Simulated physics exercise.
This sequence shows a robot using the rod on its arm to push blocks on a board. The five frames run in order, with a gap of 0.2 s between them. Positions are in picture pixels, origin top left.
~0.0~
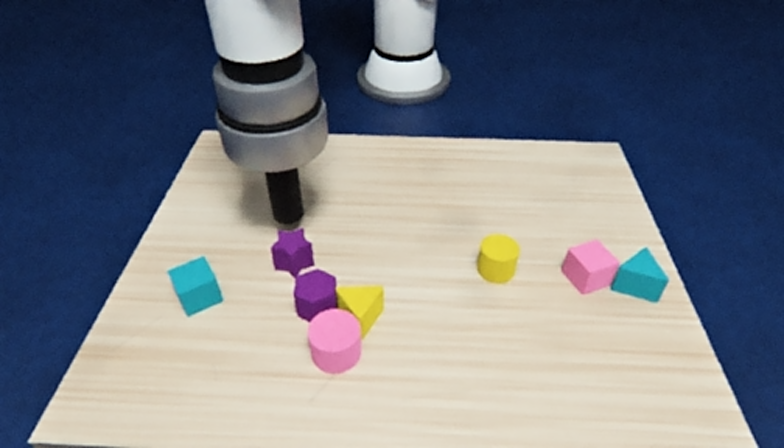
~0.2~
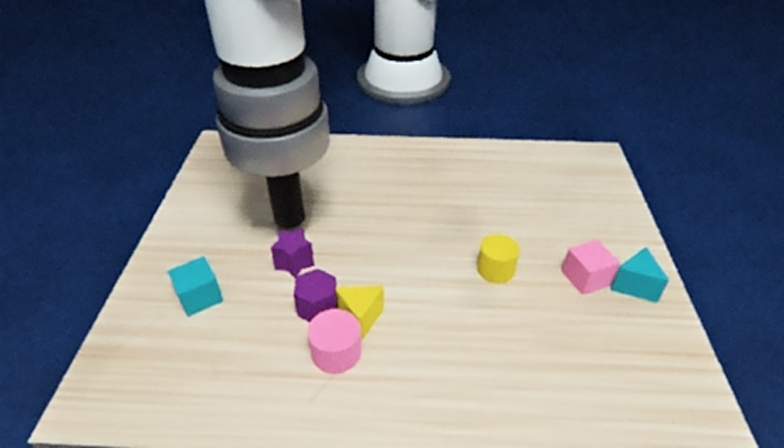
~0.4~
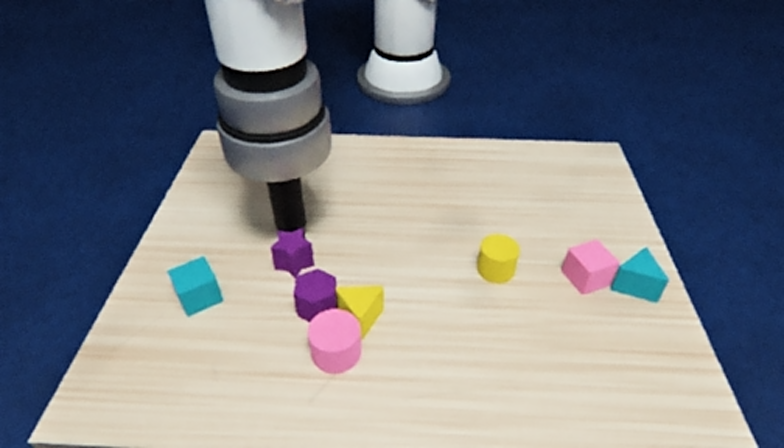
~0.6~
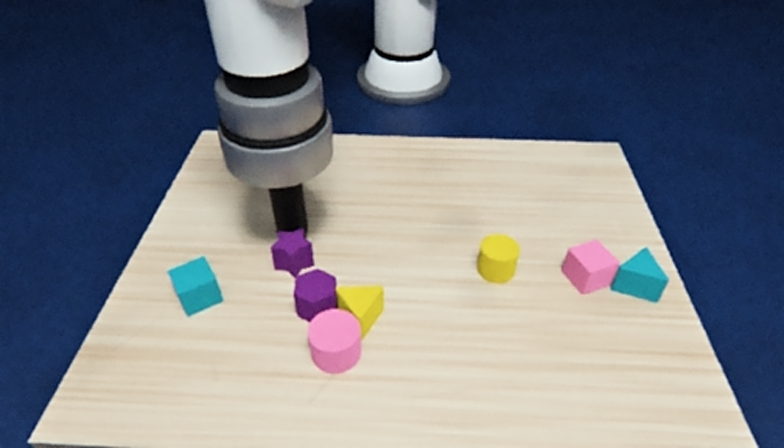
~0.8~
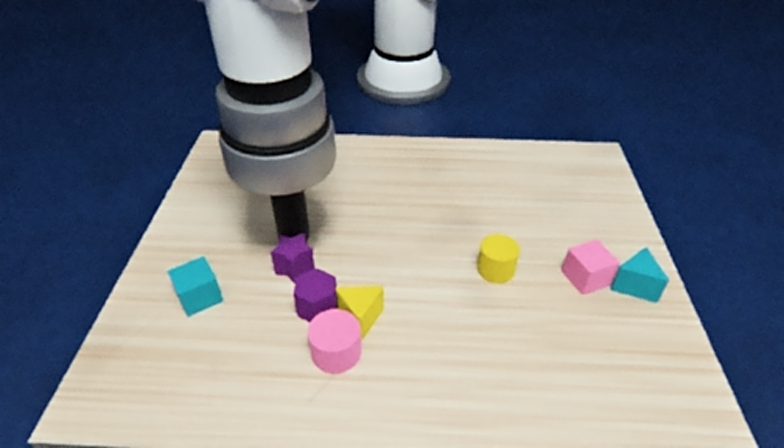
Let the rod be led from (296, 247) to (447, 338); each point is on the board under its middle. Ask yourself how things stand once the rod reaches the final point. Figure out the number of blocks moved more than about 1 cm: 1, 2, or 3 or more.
I expect two blocks to move.
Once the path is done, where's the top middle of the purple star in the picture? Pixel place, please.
Its top middle is near (300, 259).
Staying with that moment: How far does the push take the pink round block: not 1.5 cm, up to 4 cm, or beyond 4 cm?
Under 1.5 cm.
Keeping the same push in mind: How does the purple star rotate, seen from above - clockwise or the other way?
My answer: Clockwise.
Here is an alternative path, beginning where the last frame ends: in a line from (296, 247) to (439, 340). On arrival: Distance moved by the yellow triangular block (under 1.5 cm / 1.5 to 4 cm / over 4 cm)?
It ends 1.5 to 4 cm away.
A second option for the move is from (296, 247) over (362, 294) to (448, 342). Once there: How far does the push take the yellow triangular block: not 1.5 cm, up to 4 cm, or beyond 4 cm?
The yellow triangular block ends up a moderate distance away, 1.5 to 4 cm.
What follows on the original path. One third of the way, rod (341, 263); purple star (300, 259), turned 55° clockwise; purple six-sided block (315, 287).
Two thirds of the way, rod (392, 292); purple star (300, 259), turned 55° clockwise; purple six-sided block (315, 287); yellow triangular block (370, 301), turned 30° clockwise.
At the end, rod (448, 326); purple star (300, 259), turned 55° clockwise; purple six-sided block (315, 287); pink round block not moved; yellow triangular block (374, 303), turned 40° clockwise.
